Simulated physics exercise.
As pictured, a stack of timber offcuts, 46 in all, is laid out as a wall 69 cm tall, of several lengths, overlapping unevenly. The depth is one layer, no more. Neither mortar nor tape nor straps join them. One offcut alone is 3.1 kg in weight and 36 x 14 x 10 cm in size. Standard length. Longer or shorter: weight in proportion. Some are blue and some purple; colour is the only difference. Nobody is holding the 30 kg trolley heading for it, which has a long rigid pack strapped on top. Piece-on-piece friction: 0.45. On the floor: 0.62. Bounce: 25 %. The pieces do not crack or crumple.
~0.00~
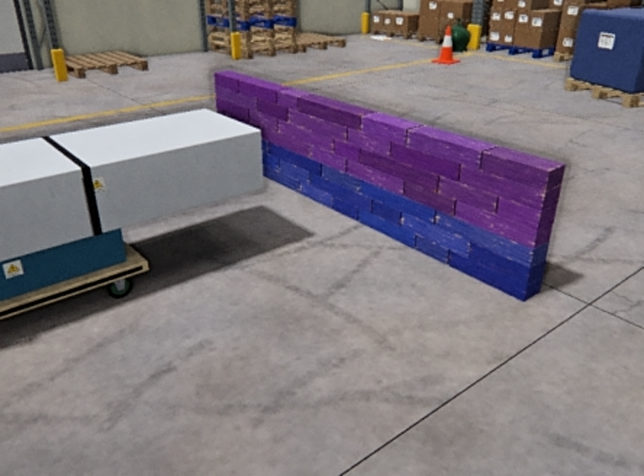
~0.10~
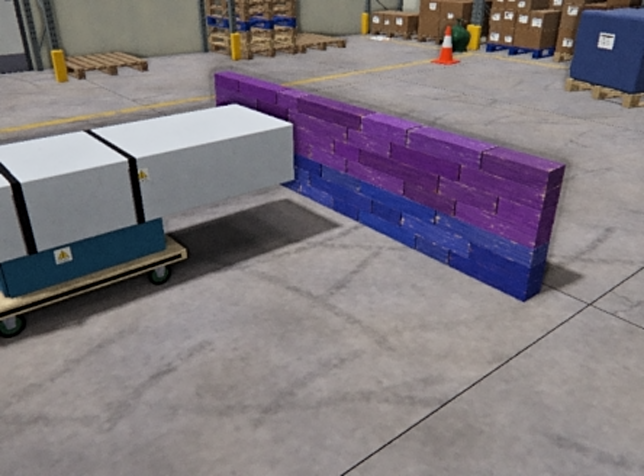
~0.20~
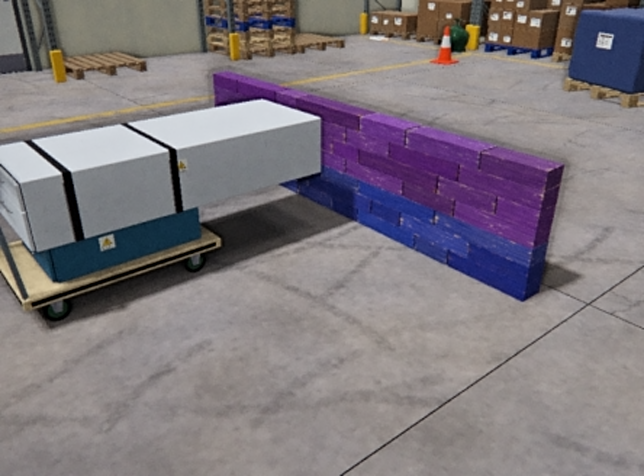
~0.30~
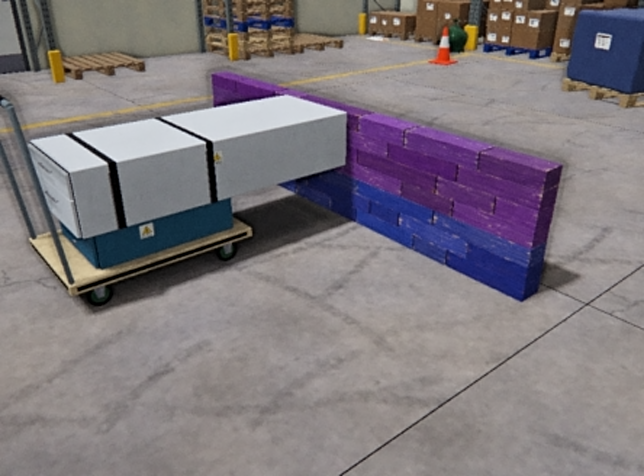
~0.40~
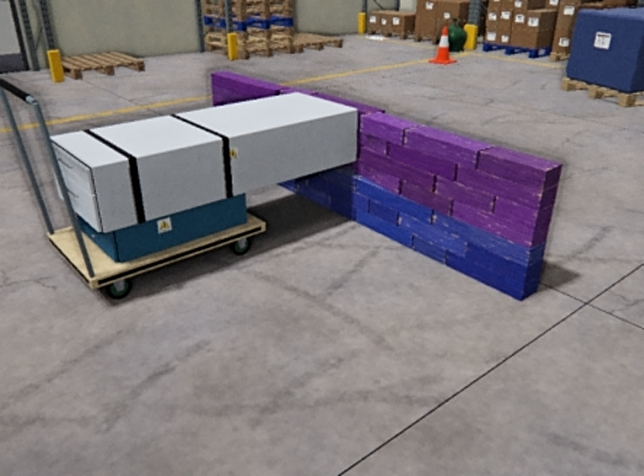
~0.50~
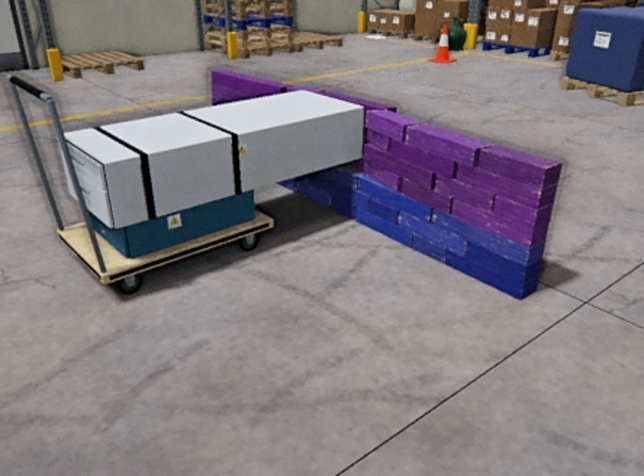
In this clip, a flatbed trolley carrying a long pale box strapped over a teal one rolls rightward across a warehouse floor toward a low purple and blue wall, then its overhanging load slowly presses in, shifting some pieces slightly.
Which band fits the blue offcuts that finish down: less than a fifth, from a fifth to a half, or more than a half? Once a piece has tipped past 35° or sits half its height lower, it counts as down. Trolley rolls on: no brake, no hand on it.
Less than a fifth.
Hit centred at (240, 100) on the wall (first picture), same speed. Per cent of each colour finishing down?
Blue 10 %, purple 50 %.
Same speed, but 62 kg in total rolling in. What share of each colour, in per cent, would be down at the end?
That would leave blue at 0 and purple at 70 per cent.
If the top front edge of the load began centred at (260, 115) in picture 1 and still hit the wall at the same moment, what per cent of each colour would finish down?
Down at the end: Blue 0 per cent, purple 0 per cent.
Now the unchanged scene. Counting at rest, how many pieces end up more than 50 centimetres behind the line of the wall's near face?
About 12.
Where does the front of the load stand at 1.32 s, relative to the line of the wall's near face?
At that instant, about 30 cm beyond.
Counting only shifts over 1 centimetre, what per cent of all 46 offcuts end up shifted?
The share is 40 per cent.
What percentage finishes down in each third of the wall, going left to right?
50, 60 and 20 per cent, from left to right.
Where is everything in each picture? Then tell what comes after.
In the first picture (places mark the middle of the side facing us), load (253, 150) 66 cm short of the wall; top blue offcut (293, 159); top purple offcut (441, 149); nothing disturbed.
The second picture shows load (285, 143) 45 cm short of the wall; top blue offcut (293, 159).
The third picture shows load (313, 137) 24 cm short of the wall.
The fourth picture shows load (339, 130) 31 mm short of the wall.
The fifth picture shows load (350, 127) 6 cm into the wall's line; 14 disturbed, none down.
The sixth picture shows load (356, 124) 12 cm into the wall's line; top purple offcut (438, 146) shifted 9 mm; 22 disturbed, none down.
After 0.66 s, load 17 cm past the wall's line, still rolling; none of the 20 blue offcuts down (0 of 46 in all colours); top blue offcut leaning 16°; top purple offcut leaning 12°.
After 0.86 s, load 22 cm past the wall's line, still rolling; 1 of the 20 blue offcuts down (15 of 46 in all colours); top blue offcut leaning 42°; top purple offcut leaning 35°.
After 1.06 s, load 26 cm past the wall's line, still rolling; 1 of the 20 blue offcuts down (19 of 46 in all colours); top blue offcut leaning 73°, 6 cm lower; top purple offcut leaning 73°, 10 cm lower.
After 1.32 s, load 30 cm past the wall's line, still rolling; 1 of the 20 blue offcuts down (19 of 46 in all colours); top blue offcut leaning 73°, 9 cm lower; top purple offcut on its side.
At rest (2.1 s), load 35 cm past the wall's line, stopped; 1 of the 20 blue offcuts down (19 of 46 in all colours); top blue offcut leaning 70°, 9 cm lower; top purple offcut on its side. That is 5 per cent. As the last picture would show them, middles, top blue offcut near (313, 164), top purple offcut near (517, 231).
